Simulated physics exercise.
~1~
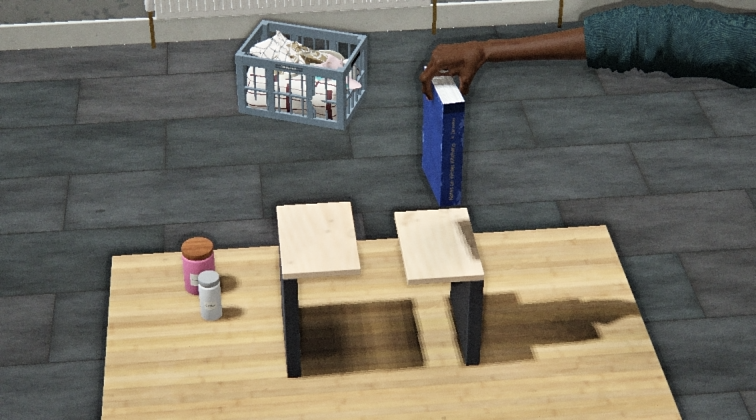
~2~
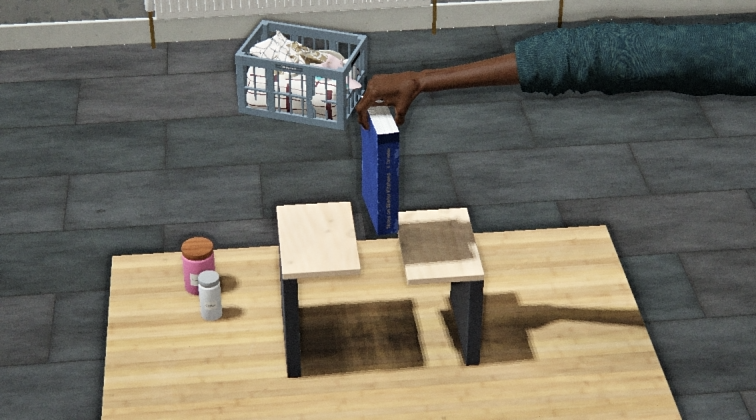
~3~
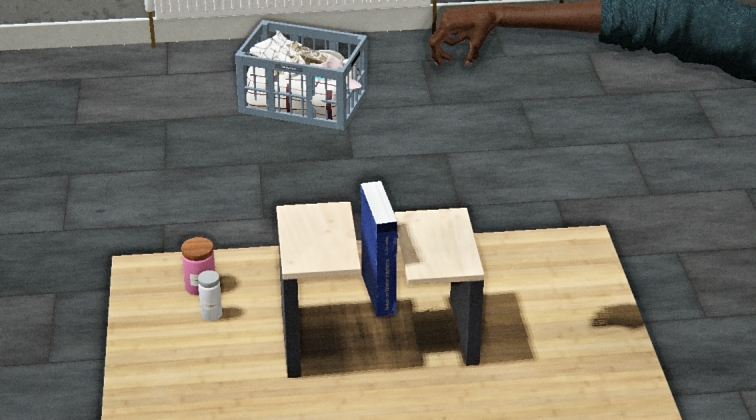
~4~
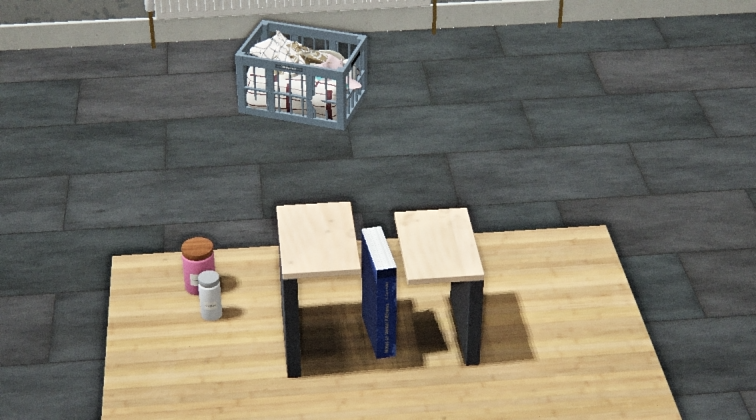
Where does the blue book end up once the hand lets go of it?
It goes down through the gap between the two pale boards and ends upright on the table below.
